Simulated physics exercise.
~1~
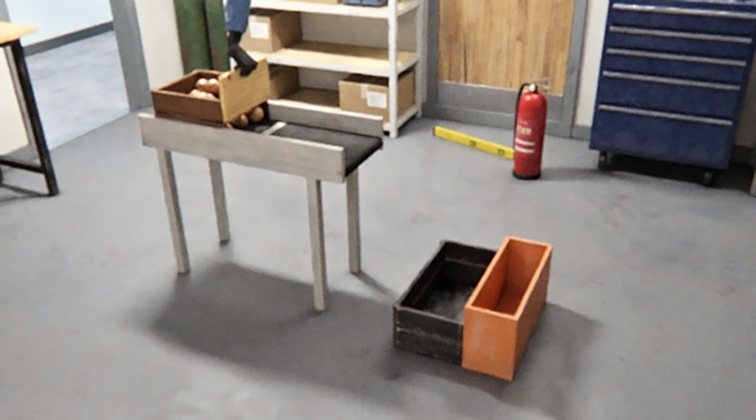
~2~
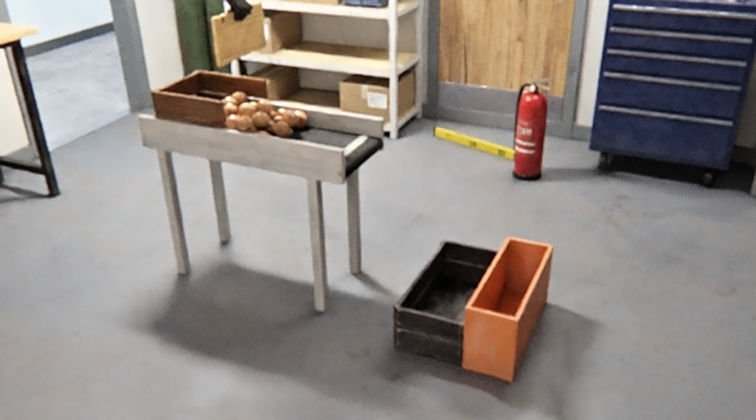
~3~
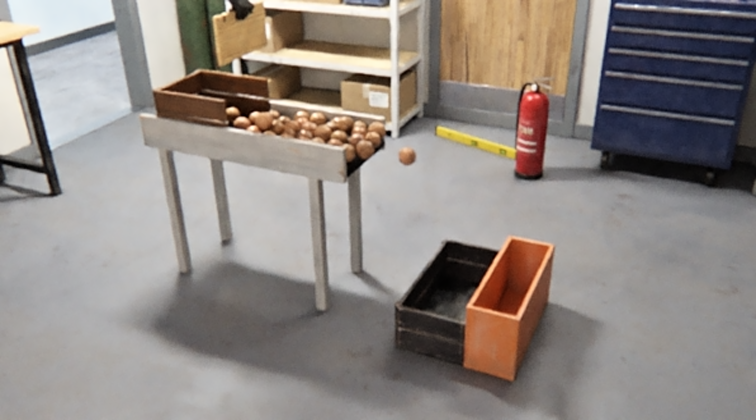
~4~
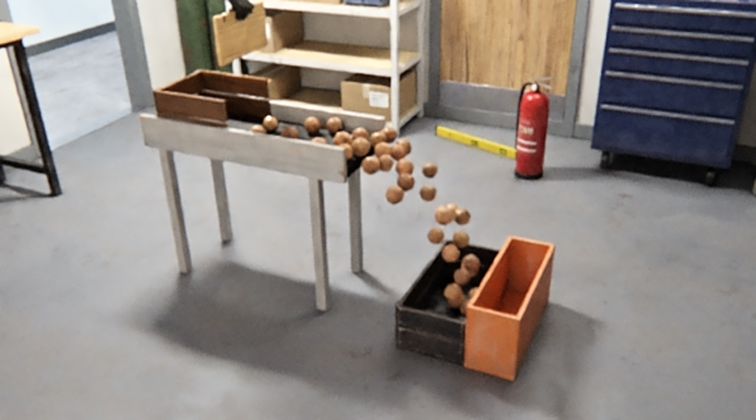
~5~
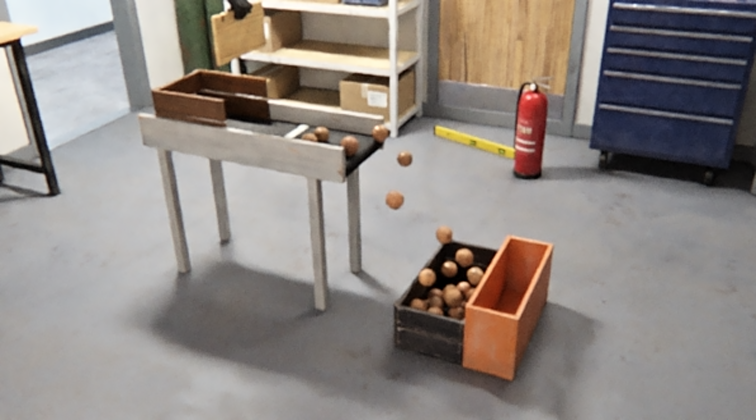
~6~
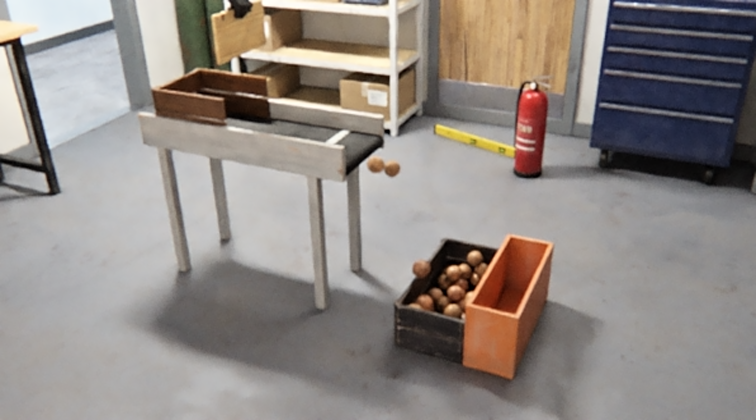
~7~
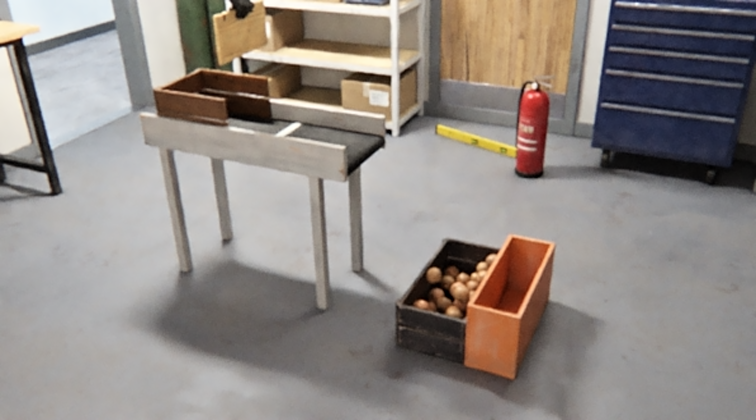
A dark-gloved hand or gripper at the upper left holds a tan gate against a brown wooden pen of onions on a grey-legged conveyor table, seen from slightly above in a workshop. A black tote and an orange tote stand side by side on the grey floor to the right, with a red fire extinguisher, shelves and a blue cabinet behind. The gate lifts, and the onions spill onto the dark belt and travel right. They pour off the end in a thick stream, then in a thinning trickle, into the black tote. Finally the belt is empty, the onions rest in the black tote, and the orange one stays empty.
